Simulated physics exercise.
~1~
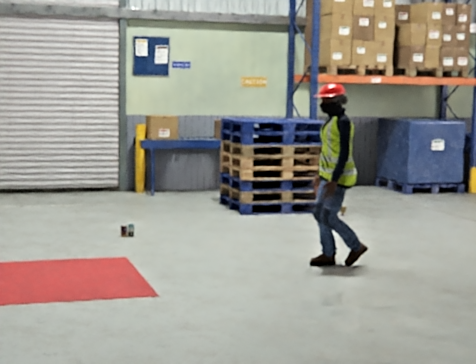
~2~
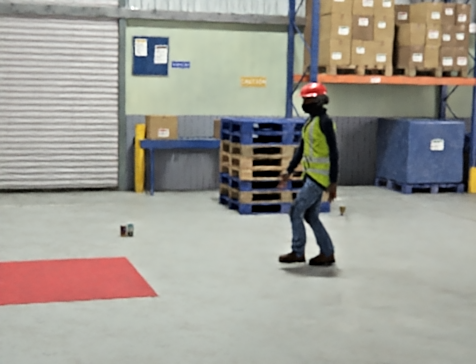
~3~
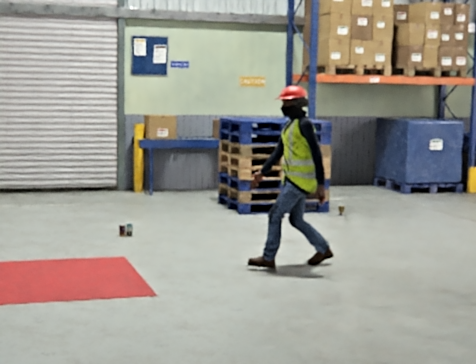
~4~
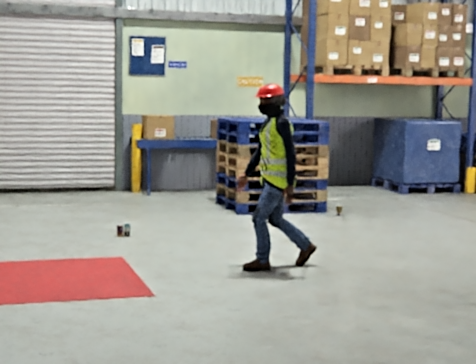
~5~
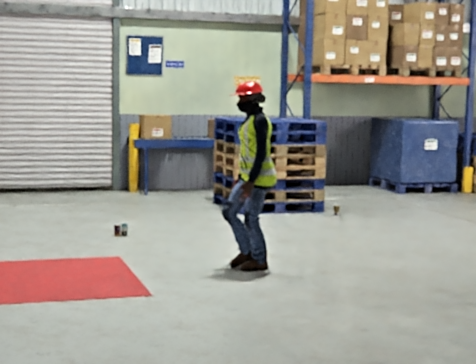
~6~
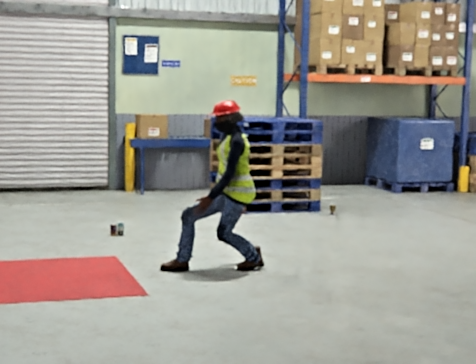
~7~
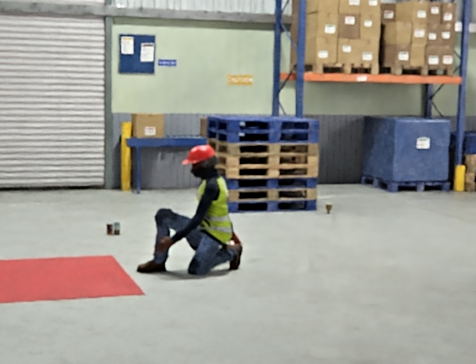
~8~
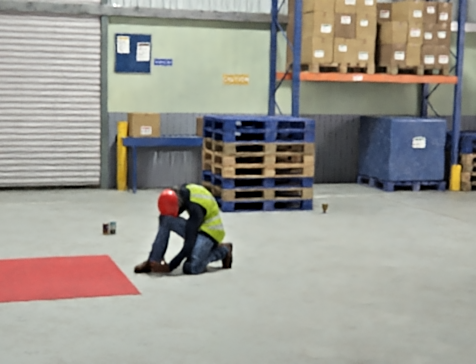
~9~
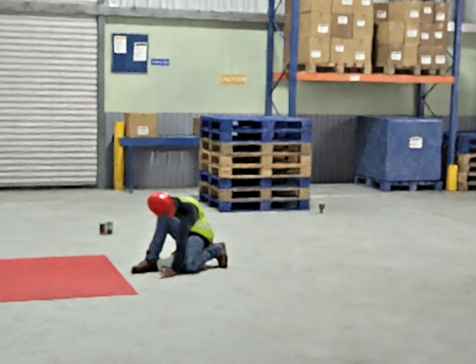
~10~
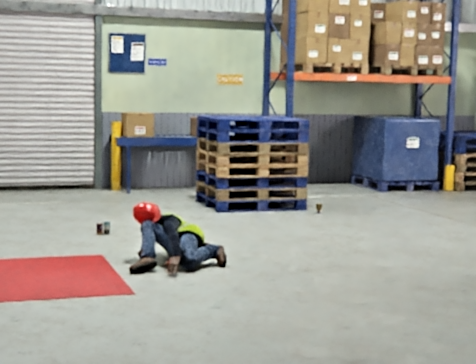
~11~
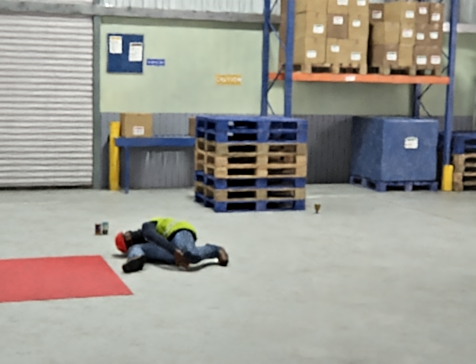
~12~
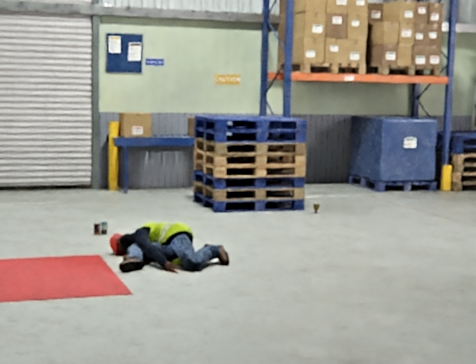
The video shows a person in a red hard hat and yellow safety vest walking left across a warehouse floor past stacked pallets, slowing, kneeling, bending forward onto the floor, and finally lying curled and still just short of the near edge of a red mat.
